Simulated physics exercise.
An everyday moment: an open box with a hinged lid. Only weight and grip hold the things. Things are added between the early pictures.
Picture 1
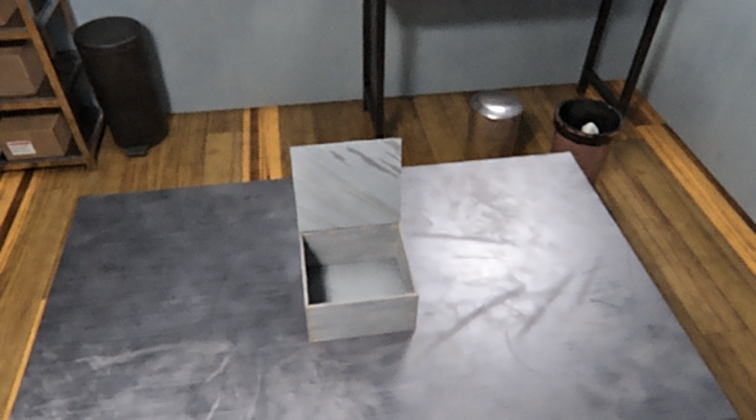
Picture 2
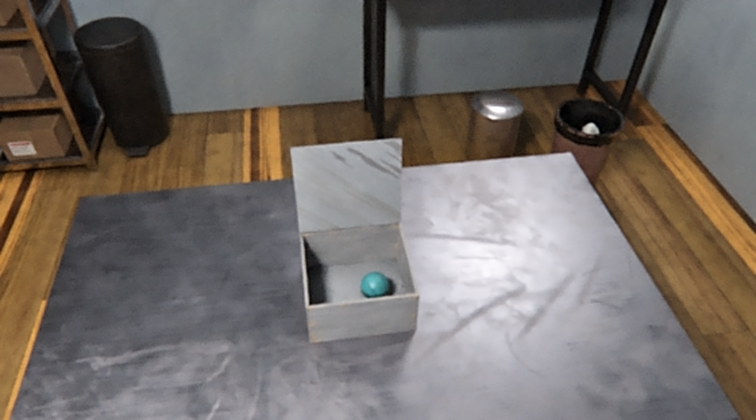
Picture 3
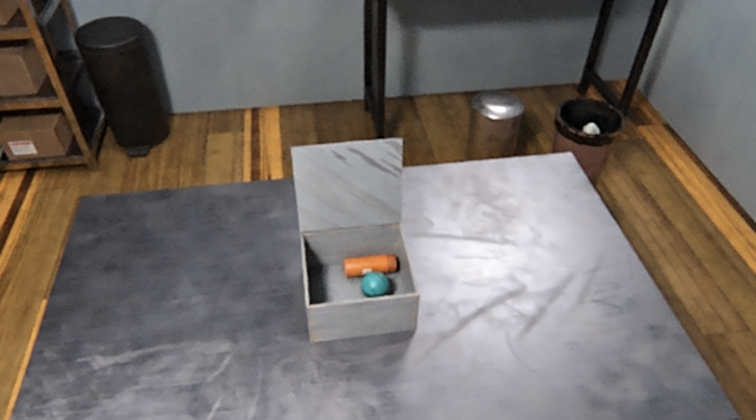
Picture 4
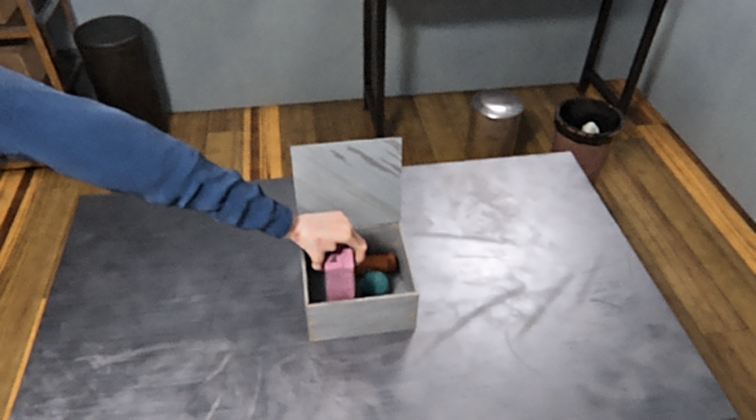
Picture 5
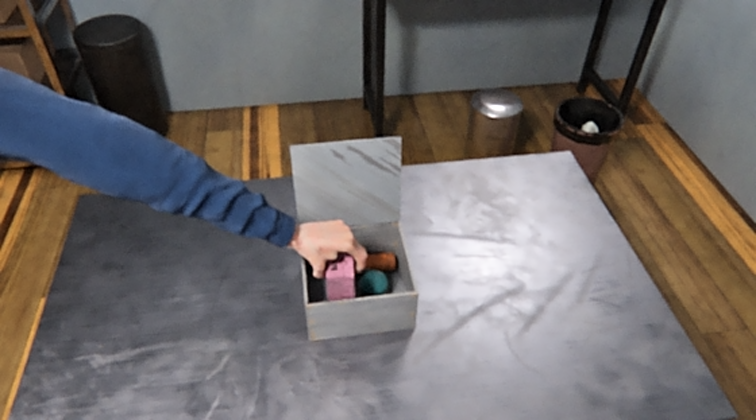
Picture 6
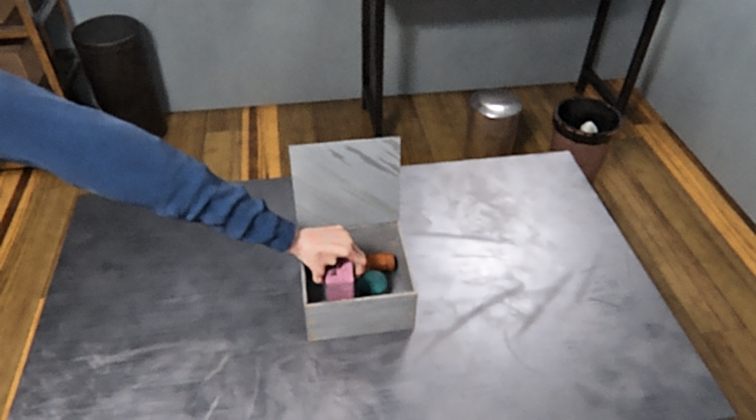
We see an open box with a hinged lid on a dark table; a teal ball appears inside, then an orange shaker, and a hand reaching from the left lowers a pink carton in beside them.
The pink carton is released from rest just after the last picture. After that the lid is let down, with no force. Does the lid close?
It stays ajar.
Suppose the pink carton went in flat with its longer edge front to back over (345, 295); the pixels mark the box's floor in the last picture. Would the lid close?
Then it sits on the rim.
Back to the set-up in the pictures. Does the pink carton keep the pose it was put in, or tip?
The pink carton stays as placed.
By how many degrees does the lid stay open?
About 20°.
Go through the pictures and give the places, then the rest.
The last thing is not in view yet, in the first picture.
The last thing is not in view yet, in the second picture.
The last thing is not in view yet; orange shaker (370, 265), in the third picture.
Still above its spot; pink carton (340, 280); orange shaker (370, 264), in the fourth picture.
Still above its spot; pink carton (341, 288), in the fifth picture.
In place under the hand; pink carton (340, 293), in the sixth picture.
Then, 1.30 s on from there, lid 78° above the rim.
Then, 1.80 s on from there, lid 45° above the rim.
In the end, lid 21° above the rim; all 3 unmoved. At the end, from the last picture's camera, pink carton near (340, 293).
